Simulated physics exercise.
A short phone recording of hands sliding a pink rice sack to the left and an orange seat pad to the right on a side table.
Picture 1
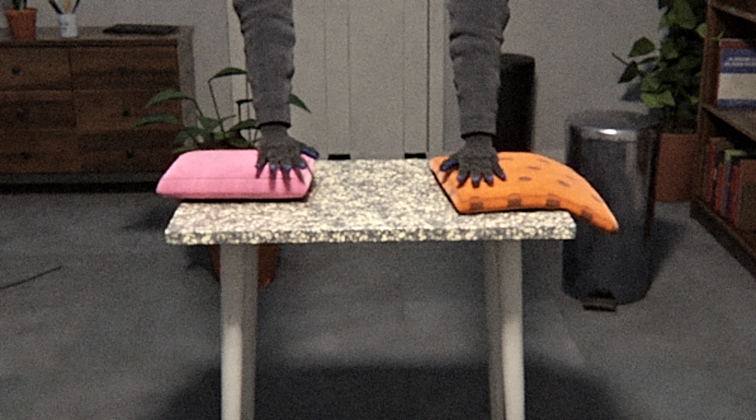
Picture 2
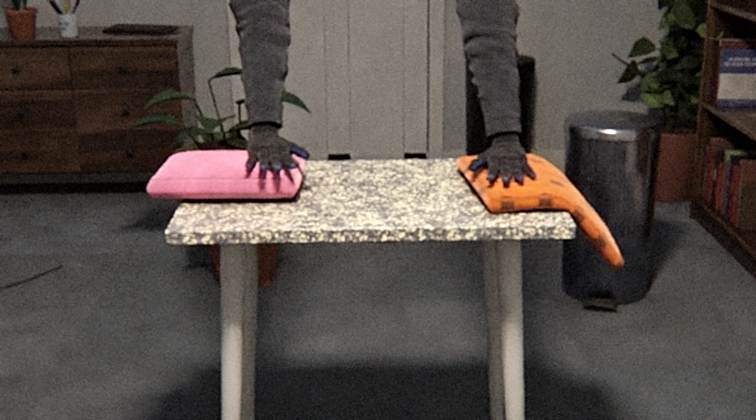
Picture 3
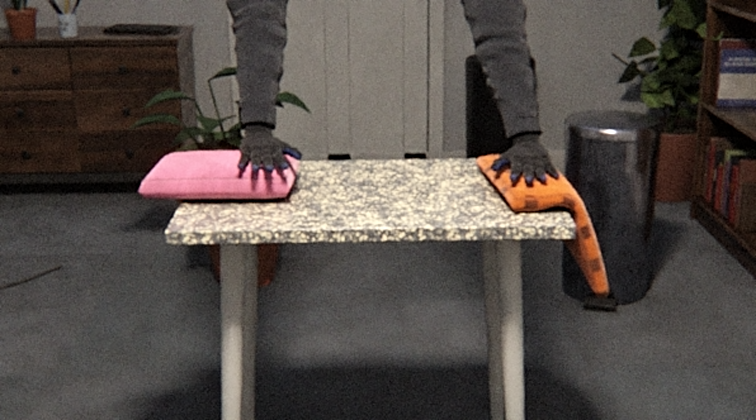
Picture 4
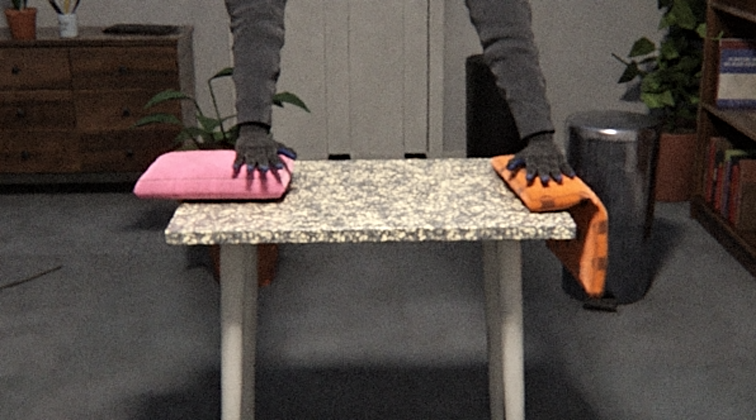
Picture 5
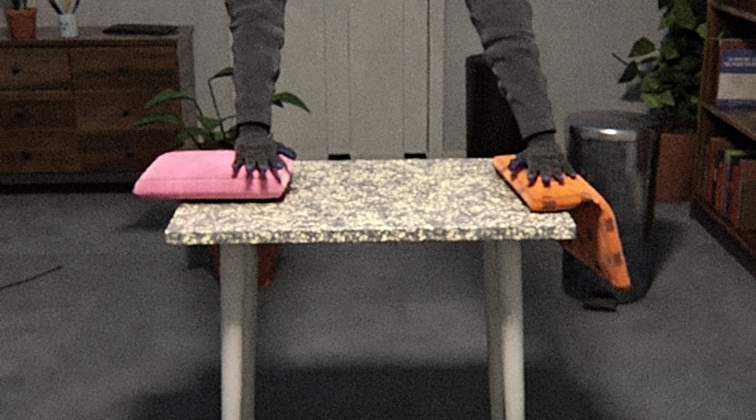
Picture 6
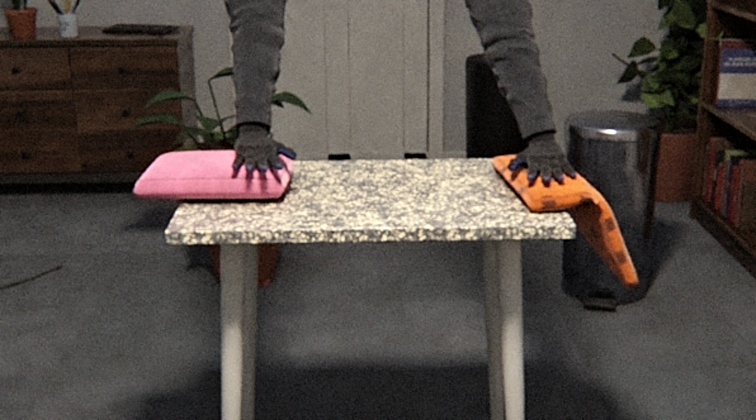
Two dark-gloved hands press on cushions atop a speckled side table, seen from the front in a grey-floored room with a drawer chest, plants, a metal bin and a bookshelf. A pink cushion lies at the left and a patterned orange one at the right. The hands slide them outward a little, the orange one's overhanging end drooping, then swinging slightly right, while the camera stays still.
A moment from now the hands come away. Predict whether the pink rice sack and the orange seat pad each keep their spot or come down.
The pink rice sack does not leave; the orange seat pad does not stay.
Then, 0.30 s later than the last view, rice sack at rest; seat pad falling near (579, 272).
Then, 0.56 s later than the last view, rice sack at rest; seat pad on the floor.
Finally, rice sack at rest; seat pad on the floor. The pink rice sack stays up there and the orange seat pad tips over and falls.
